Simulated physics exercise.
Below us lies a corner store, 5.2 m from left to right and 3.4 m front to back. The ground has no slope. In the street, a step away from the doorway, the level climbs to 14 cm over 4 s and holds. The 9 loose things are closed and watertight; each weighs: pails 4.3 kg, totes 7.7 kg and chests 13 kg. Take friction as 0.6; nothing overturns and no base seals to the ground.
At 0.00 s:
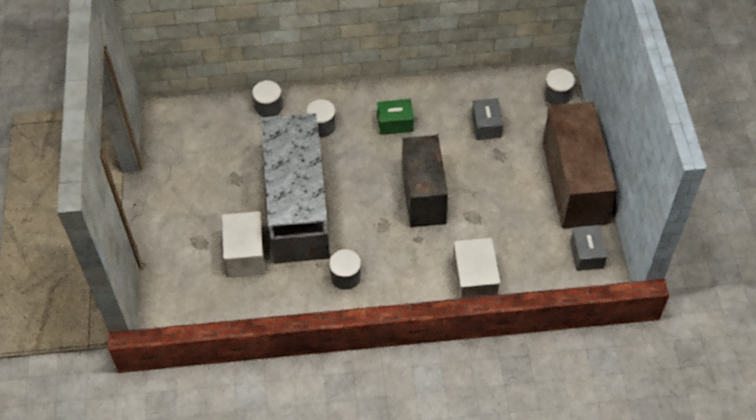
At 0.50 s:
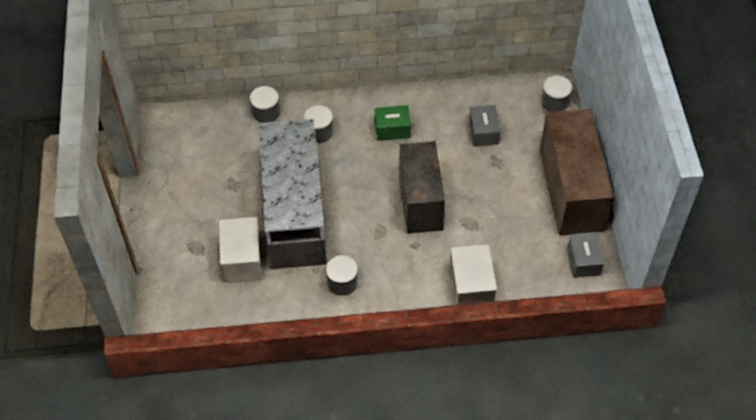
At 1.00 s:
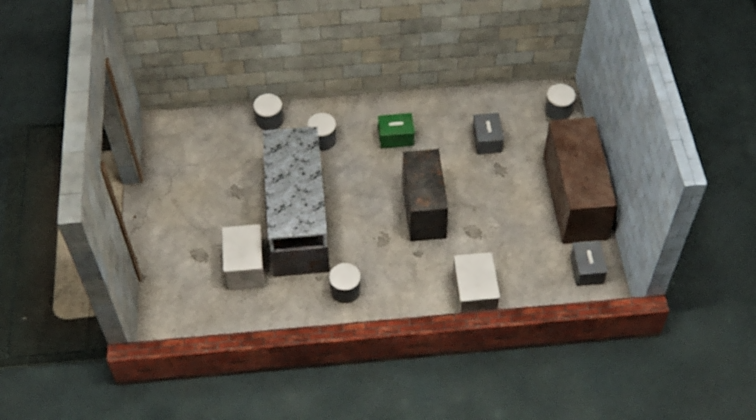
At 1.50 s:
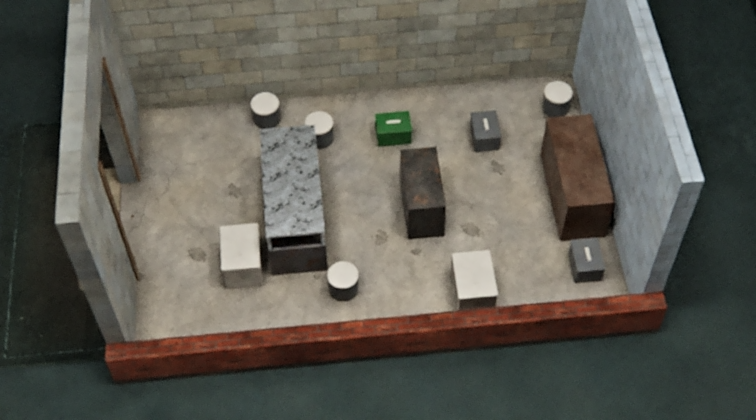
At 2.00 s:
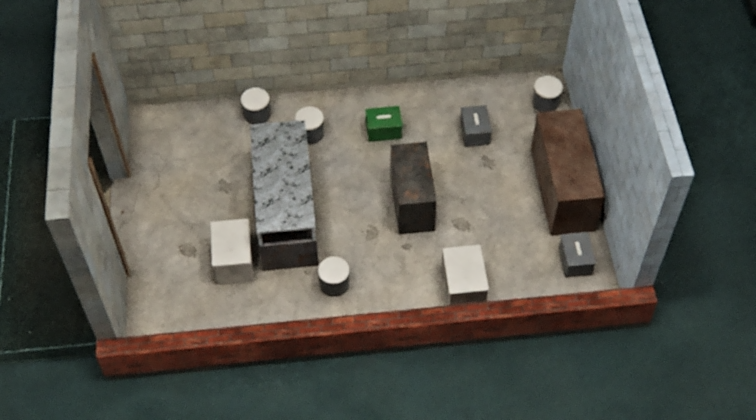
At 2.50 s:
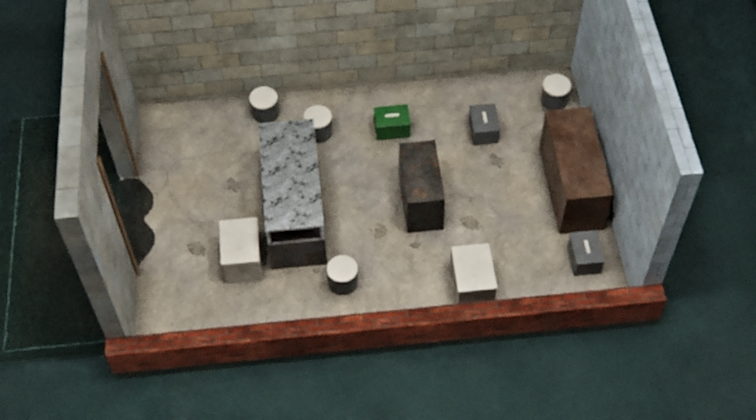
At first, pale paving surrounds a roofless corner store set with boxes and round tubs. Dark water spreads over the street outside, shrinking and then covering the tan patch by the left doorway. Finally a small, dark, rounded pool edges in through the doorway, while everything on the floor stays put.
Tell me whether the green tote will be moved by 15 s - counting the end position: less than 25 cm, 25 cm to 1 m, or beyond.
Green tote holds its place.
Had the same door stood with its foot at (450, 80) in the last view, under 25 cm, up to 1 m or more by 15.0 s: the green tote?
In that case the green tote slides a little.
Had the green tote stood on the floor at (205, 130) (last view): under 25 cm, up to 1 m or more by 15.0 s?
It is nudged along.
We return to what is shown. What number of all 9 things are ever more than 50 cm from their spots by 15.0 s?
I count 3.
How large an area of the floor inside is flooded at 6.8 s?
Some 7.5 m2.
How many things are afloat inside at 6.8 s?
At that moment 1.
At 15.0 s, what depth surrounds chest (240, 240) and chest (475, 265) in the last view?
Roughly 6 and 5 cm.
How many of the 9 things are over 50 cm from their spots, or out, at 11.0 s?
I count 2.
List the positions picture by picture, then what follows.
The green tote at (395, 110), on the bottom; water covers 0.0 m2; 0 of 9 have shifted, in the first frame.
The green tote at (393, 116) rests on the ground; water covers 0.0 m2; 0 of 9 have shifted, in the second frame.
The green tote at (396, 124) rests on the ground; water covers 0.0 m2; 0 of 9 have shifted, in the third frame.
The green tote at (393, 122) rests on the ground; 0.0 m2 under water; 0 of 9 have shifted, in the fourth frame.
The green tote at (384, 117), on the bottom; water covers 0.0 m2; 0 of 9 have shifted, in the fifth frame.
The green tote at (392, 116), on the bottom; water covers 0.1 m2; 0 of 9 have shifted, in the sixth frame.
After 3.5 s the green tote is near (392, 116), 0.0 m from its start, aground; 0 afloat.
After 6.8 s the green tote is near (392, 116), 0.0 m from its start, aground; 1 afloat.
After 11.0 s the green tote is near (392, 116), 0.0 m from its start, aground; 0 afloat.
After 15.0 s the green tote is near (397, 119), 0.1 m from its start, aground; 3 afloat.
